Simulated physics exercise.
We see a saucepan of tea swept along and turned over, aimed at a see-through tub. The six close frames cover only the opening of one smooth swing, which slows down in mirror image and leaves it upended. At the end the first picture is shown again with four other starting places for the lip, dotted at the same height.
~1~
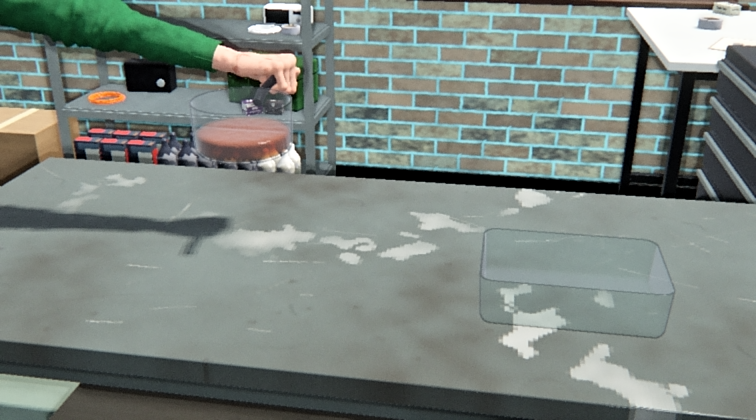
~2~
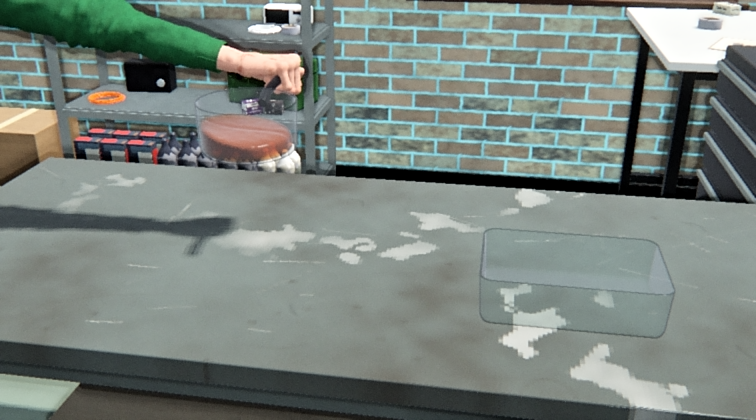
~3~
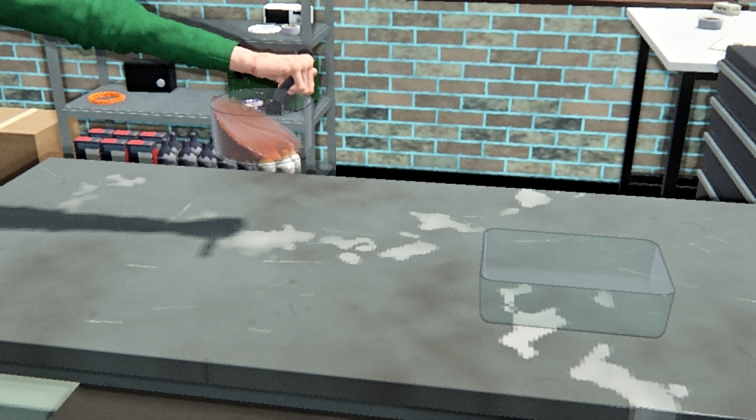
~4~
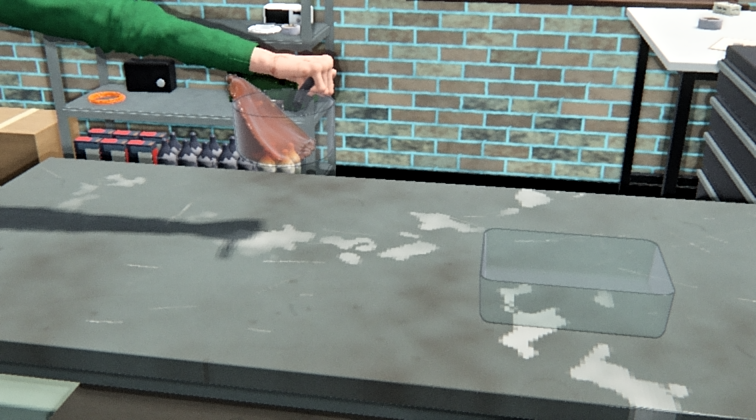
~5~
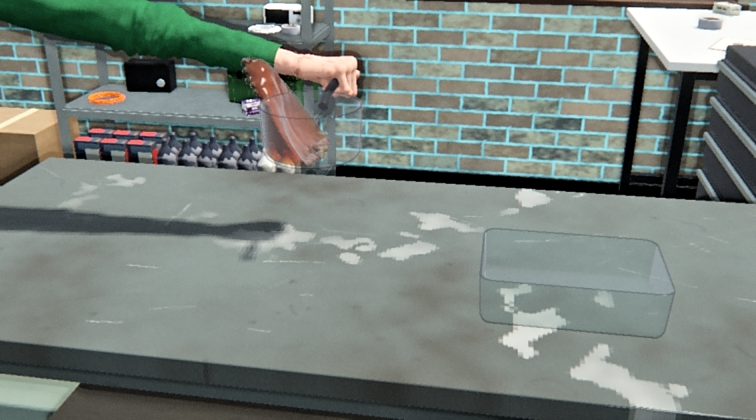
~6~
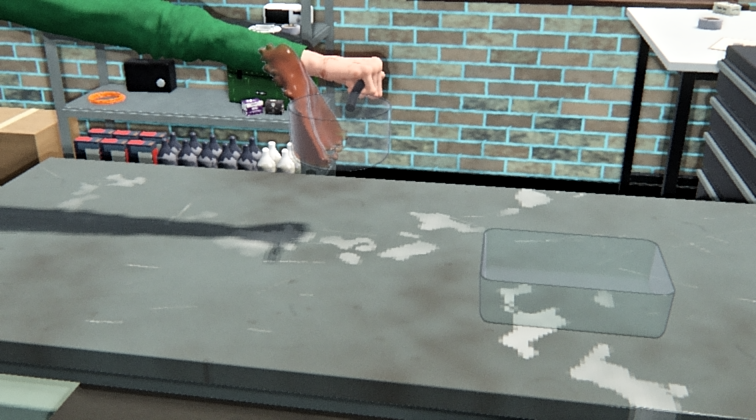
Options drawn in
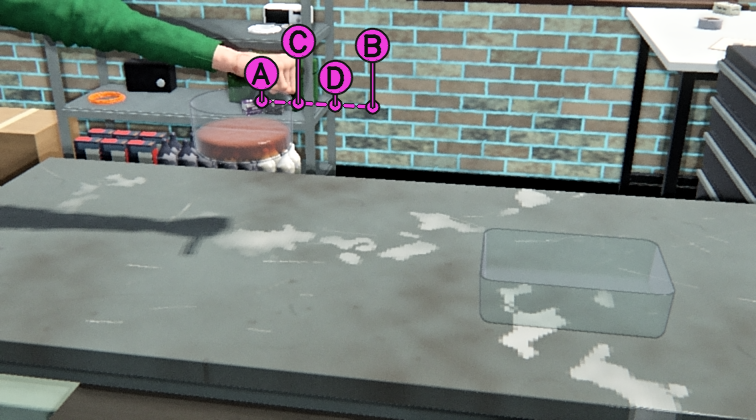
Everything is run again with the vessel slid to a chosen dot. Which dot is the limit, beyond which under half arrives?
It is D.
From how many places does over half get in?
Two.
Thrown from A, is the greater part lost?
Yes, it does.
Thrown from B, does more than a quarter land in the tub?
Yes, clearly.
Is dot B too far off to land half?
No.
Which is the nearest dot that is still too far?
That is dot C.
In magenta, A at (261, 101); B at (372, 107); C at (298, 103); D at (335, 105).
With A, about 11 % lands in the tub, 71 % falls short and 19 % goes beside or beyond.
With B, about 66 % lands in the tub, 3 % falls short and 31 % goes beside or beyond.
With C, about 19 % lands in the tub, 58 % falls short and 23 % goes beside or beyond.
With D, about 71 % lands in the tub, 4 % falls short and 26 % goes beside or beyond.
